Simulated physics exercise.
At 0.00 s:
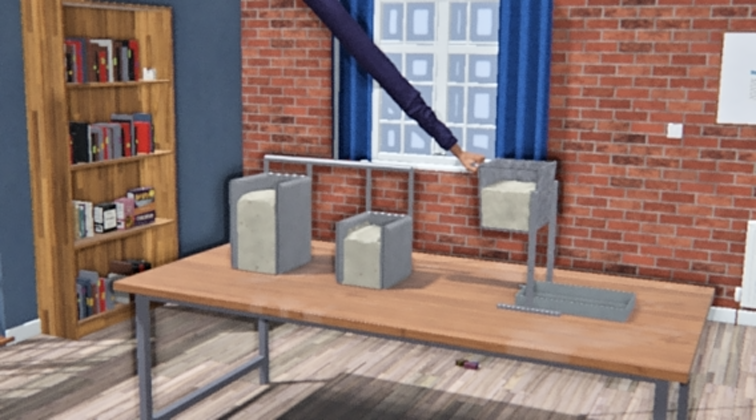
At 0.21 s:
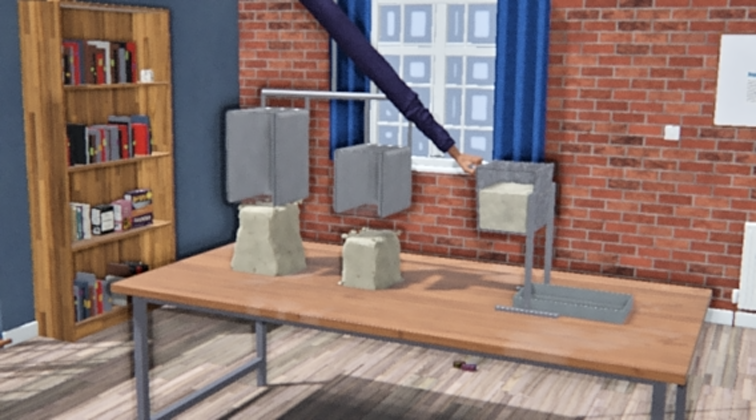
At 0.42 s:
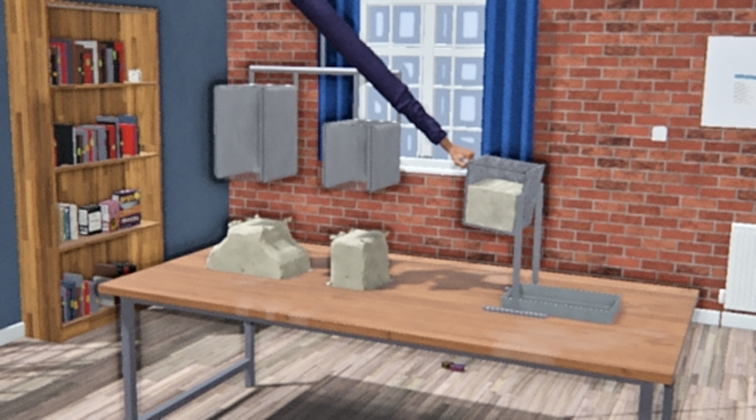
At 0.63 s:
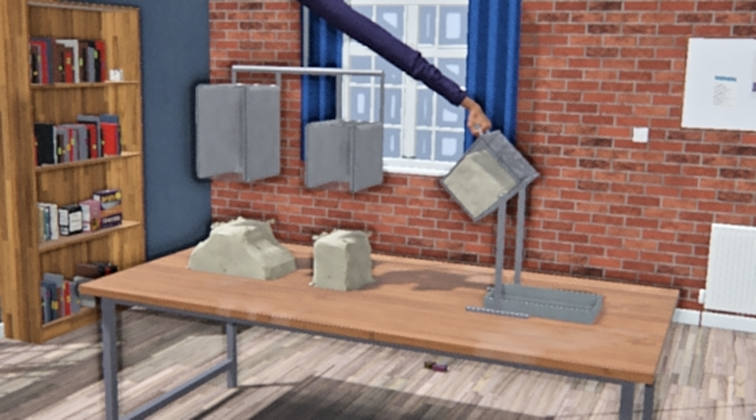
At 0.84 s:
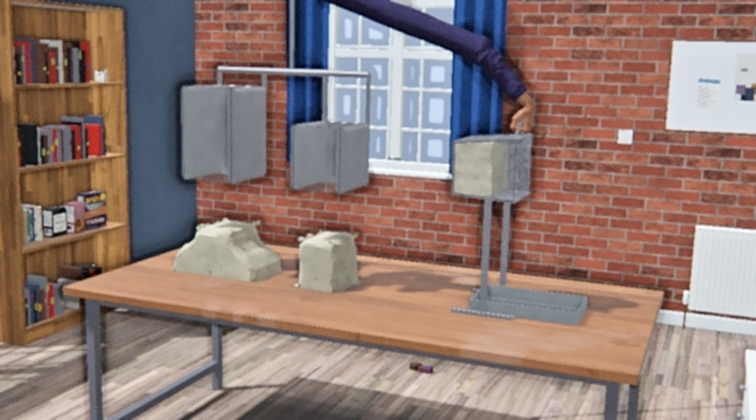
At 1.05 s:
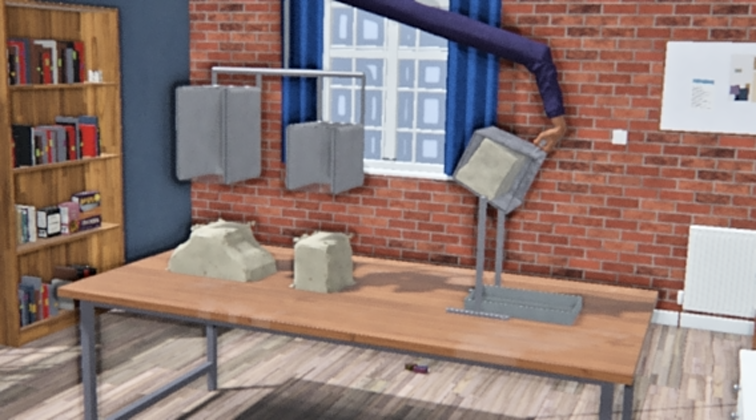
In a brick-walled room, casings lifting off two pale putty blocks that slump on a table, then a hand tilting a putty-filled tub.
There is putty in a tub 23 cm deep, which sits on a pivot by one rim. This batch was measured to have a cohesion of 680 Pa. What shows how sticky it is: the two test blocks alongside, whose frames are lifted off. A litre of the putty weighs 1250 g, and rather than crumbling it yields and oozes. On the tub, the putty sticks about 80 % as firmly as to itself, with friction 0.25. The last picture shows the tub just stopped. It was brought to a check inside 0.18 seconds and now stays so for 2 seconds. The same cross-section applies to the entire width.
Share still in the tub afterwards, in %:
Around 0 %.
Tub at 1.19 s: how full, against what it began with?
It comes to about 90 percent of the start.
By 1.19 s, the tub is at 114 degrees and holds 91 %.
By 1.36 s, the tub is at 114 degrees and holds 23 %.
By 1.53 s, the tub is at 114 degrees and holds 0 %.
By 1.70 s, the tub is at 114 degrees and holds 0 %.
By 3.05 s, at the end, the tub is at 114 degrees and holds 0 %.
